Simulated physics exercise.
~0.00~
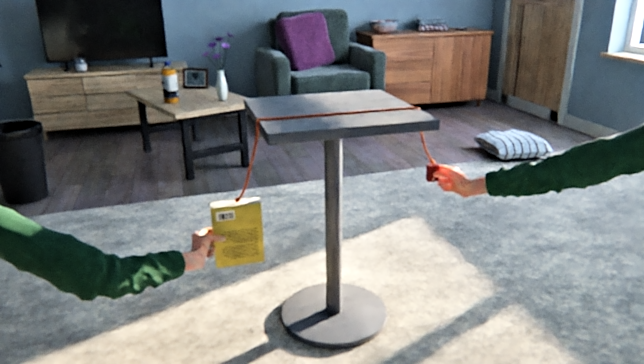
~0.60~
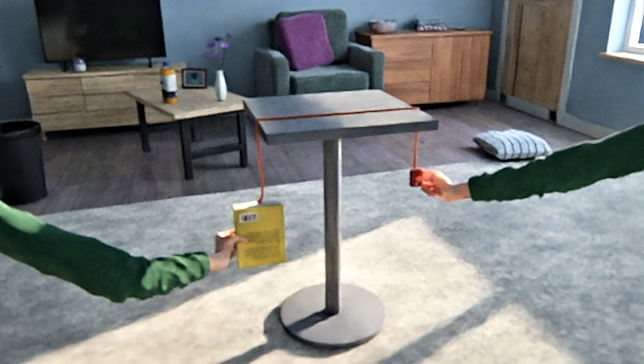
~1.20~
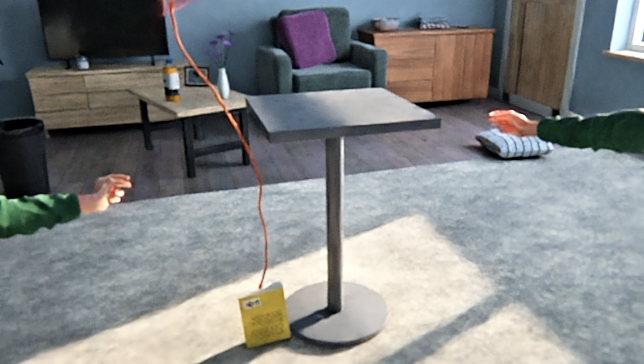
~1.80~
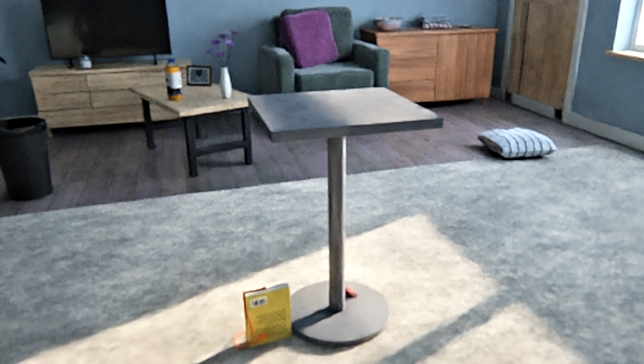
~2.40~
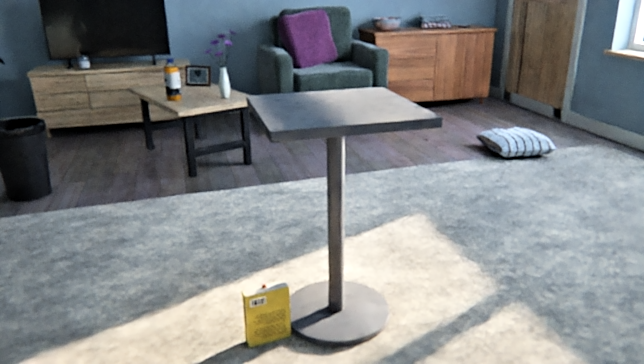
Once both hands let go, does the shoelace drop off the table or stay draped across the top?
The shoelace drops off the left side of the table, on the side where the book falls.
The clip opens with a red shoelace lying across a small dark table in a living room, a yellow book tied to its left end and a small red box to its right. Two green-sleeved hands hold the book and box, bringing them in closer beneath the tabletop edges. Both hands then let go and draw back. The book drops to the floor on the left, while the box is pulled up and over to the left, trailing the lace. The box comes down by the table's base, then passes out of sight, leaving the book standing on the floor and the tabletop bare.
